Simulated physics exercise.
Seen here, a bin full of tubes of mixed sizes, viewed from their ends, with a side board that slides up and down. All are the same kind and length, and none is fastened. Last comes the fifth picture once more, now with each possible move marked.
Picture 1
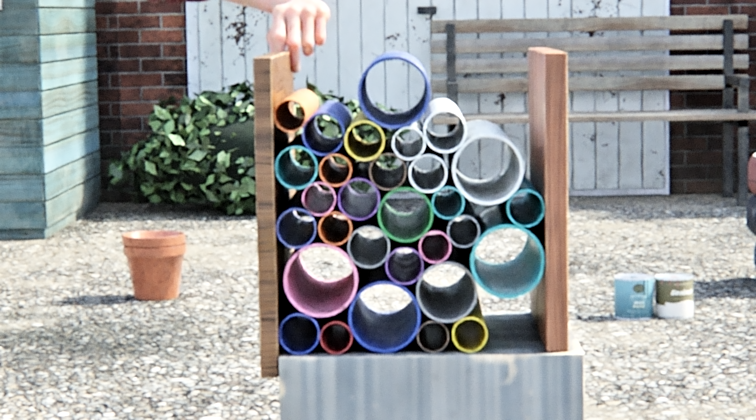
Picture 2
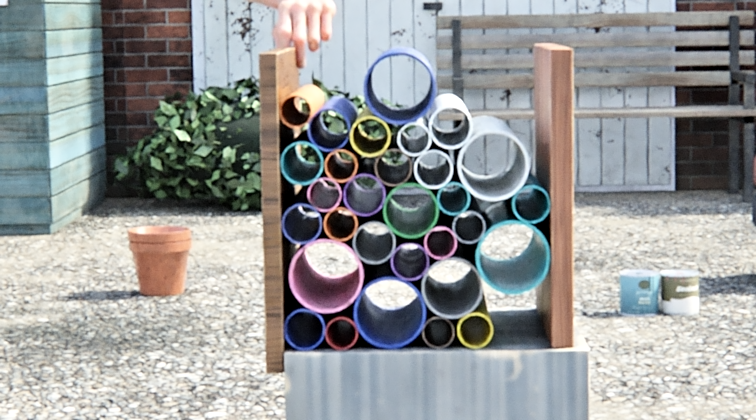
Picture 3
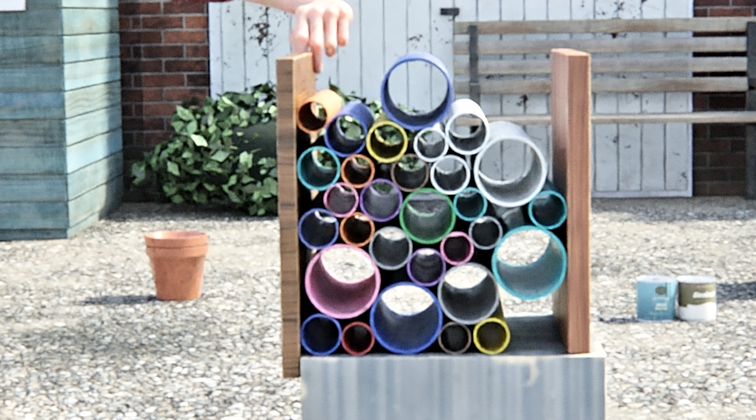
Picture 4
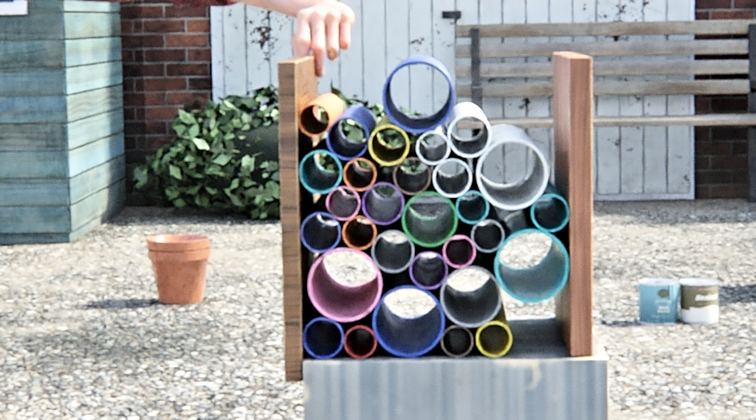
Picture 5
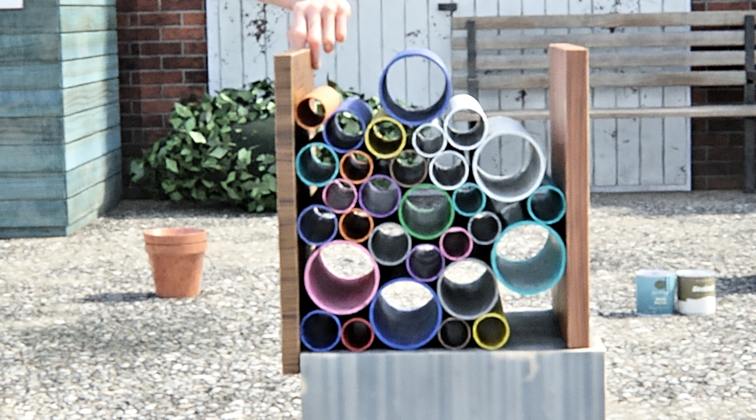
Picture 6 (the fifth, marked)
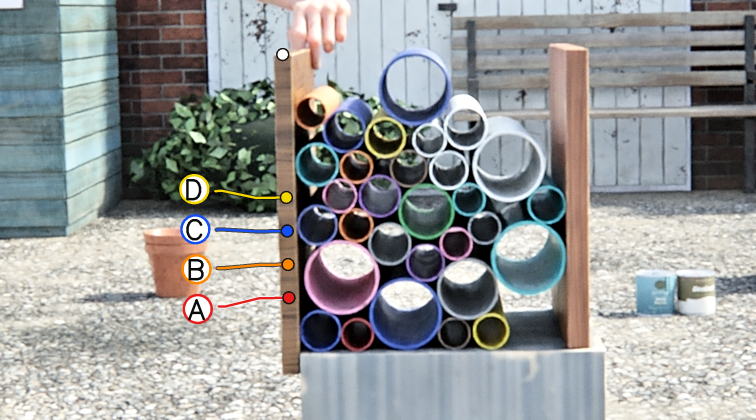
On a gravel patio, a hand rests atop the left board of a bin of colourful tubes as the view shifts slightly.
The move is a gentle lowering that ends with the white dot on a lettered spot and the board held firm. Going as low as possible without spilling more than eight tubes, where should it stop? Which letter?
The lowest mark that will do is C.
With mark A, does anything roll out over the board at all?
Yes.
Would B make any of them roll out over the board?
At B: Yes.
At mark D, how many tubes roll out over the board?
At D the number is one.
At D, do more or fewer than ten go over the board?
It loses fewer than ten.
On the marked copy, A at (289, 298); B at (288, 264); C at (287, 231); D at (286, 198); the white dot at (283, 54).
With C. Early on, top of the board (295, 130).
Further on, top of the board (297, 217).
At the end, top of the board (297, 230), three out over the board.
As for the rest, A more than eight out over the board; B more than eight out over the board; D one out over the board.
